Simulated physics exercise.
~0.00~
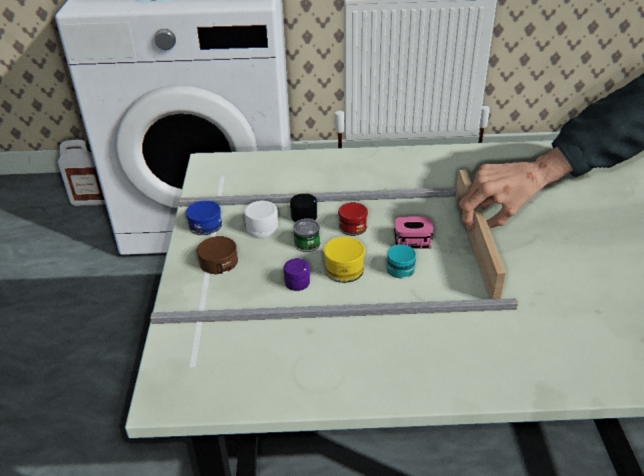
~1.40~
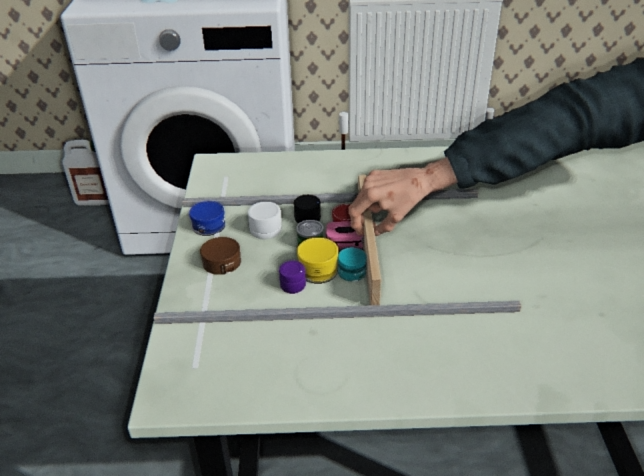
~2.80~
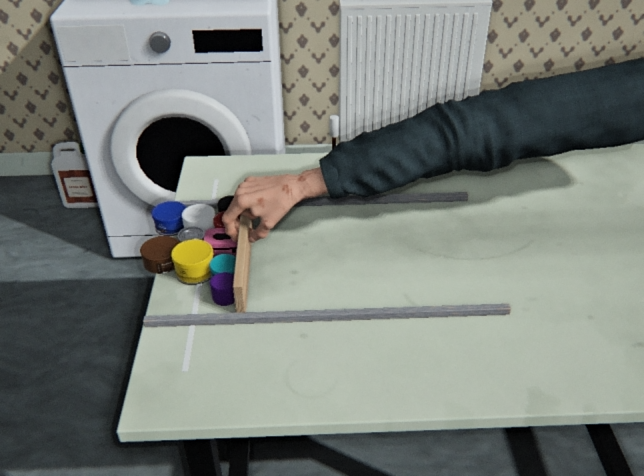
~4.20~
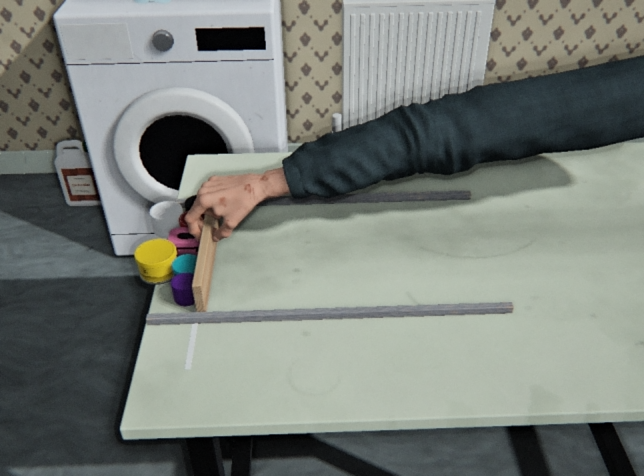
A hand slid an upright wooden board leftward across a pale table, bunching up small colourful pots and a pink case and pushing them to the left edge, where the brown, blue and green ones went over before it ended near the tape.
